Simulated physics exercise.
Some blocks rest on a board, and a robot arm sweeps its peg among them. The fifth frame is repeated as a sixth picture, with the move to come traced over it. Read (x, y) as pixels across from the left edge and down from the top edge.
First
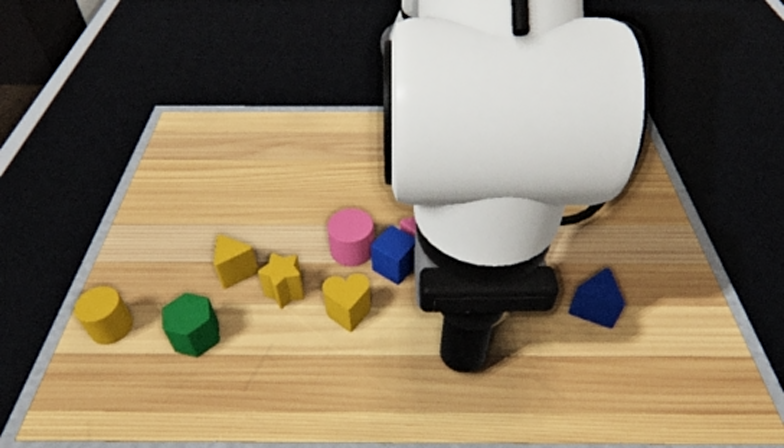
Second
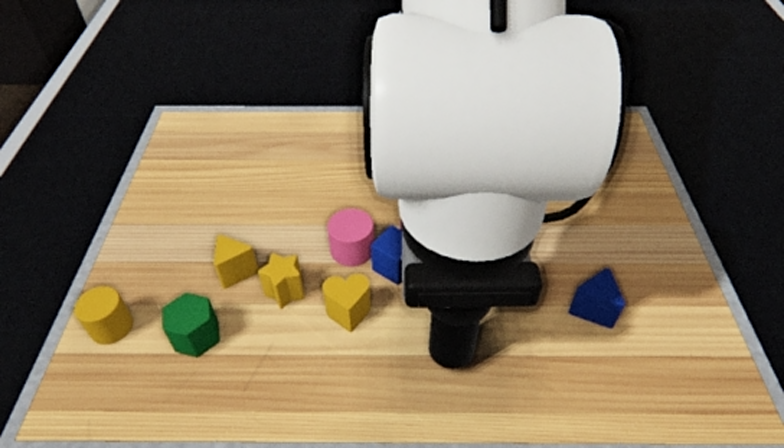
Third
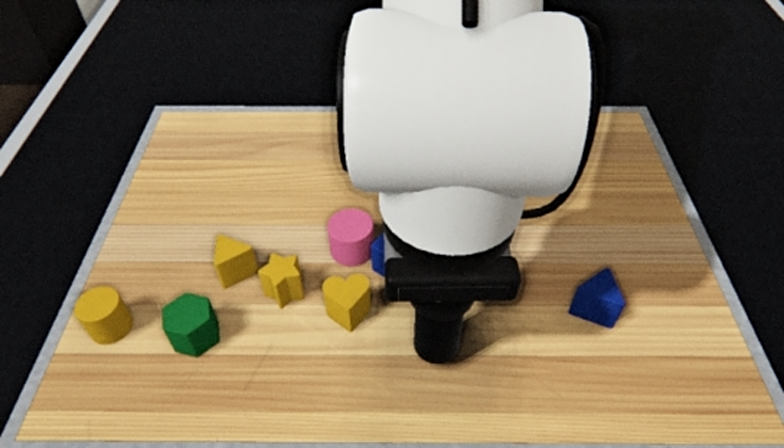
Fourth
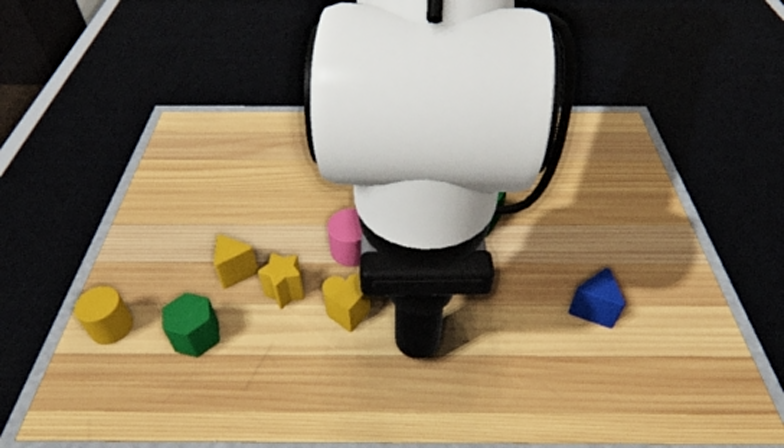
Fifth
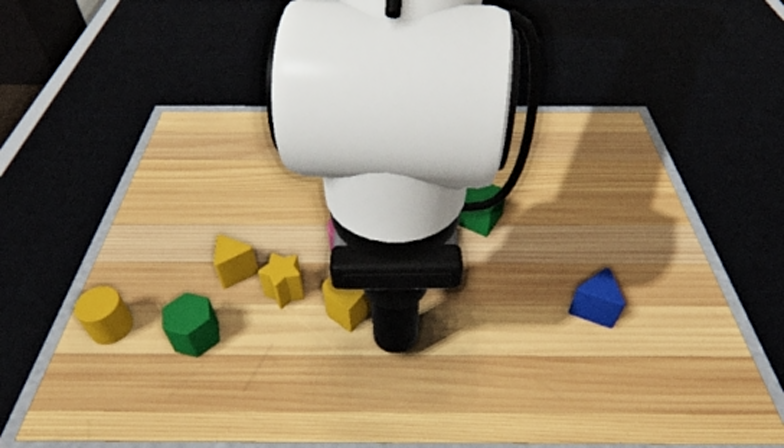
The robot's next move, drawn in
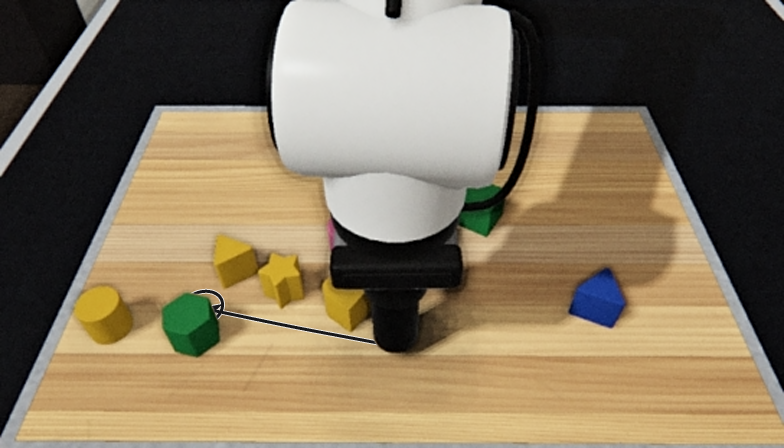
The clip opens on a wooden board scattered with yellow, green, pink and blue blocks, a white robot arm holding its black peg right of the yellow heart. The arm glides steadily left, gradually covering the pink block and part of the heart and revealing a green block behind, while the blocks stay still.
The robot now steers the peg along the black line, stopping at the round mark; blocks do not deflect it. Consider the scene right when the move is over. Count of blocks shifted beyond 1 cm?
The count is two.
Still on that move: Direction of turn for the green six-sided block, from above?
From the top: Counterclockwise.
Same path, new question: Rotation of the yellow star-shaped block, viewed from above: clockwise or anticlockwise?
It twists clockwise.
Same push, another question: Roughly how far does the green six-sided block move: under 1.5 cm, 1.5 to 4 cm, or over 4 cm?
The 1.5 to 4 cm band.
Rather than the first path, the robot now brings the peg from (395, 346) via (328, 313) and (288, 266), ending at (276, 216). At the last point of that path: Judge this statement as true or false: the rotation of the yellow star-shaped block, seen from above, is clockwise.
That statement is not accurate.
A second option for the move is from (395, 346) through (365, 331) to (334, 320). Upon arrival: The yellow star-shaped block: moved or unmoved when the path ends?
By the last moment of the path, the yellow star-shaped block has stayed put.
The line goes in a line from (395, 346) to (202, 308).
What follows on the original path. One third of the way, peg (325, 321); yellow heart-shaped block (331, 277), turned 60° clockwise.
Two thirds of the way, peg (257, 308); yellow star-shaped block (277, 264), turned 25° clockwise; yellow heart-shaped block (330, 277), turned 65° clockwise.
At the end, peg (196, 296); green six-sided block (162, 318), turned 50° anticlockwise; yellow triangular block unmoved; yellow star-shaped block (277, 264), turned 25° clockwise; yellow heart-shaped block (330, 277), turned 65° clockwise.
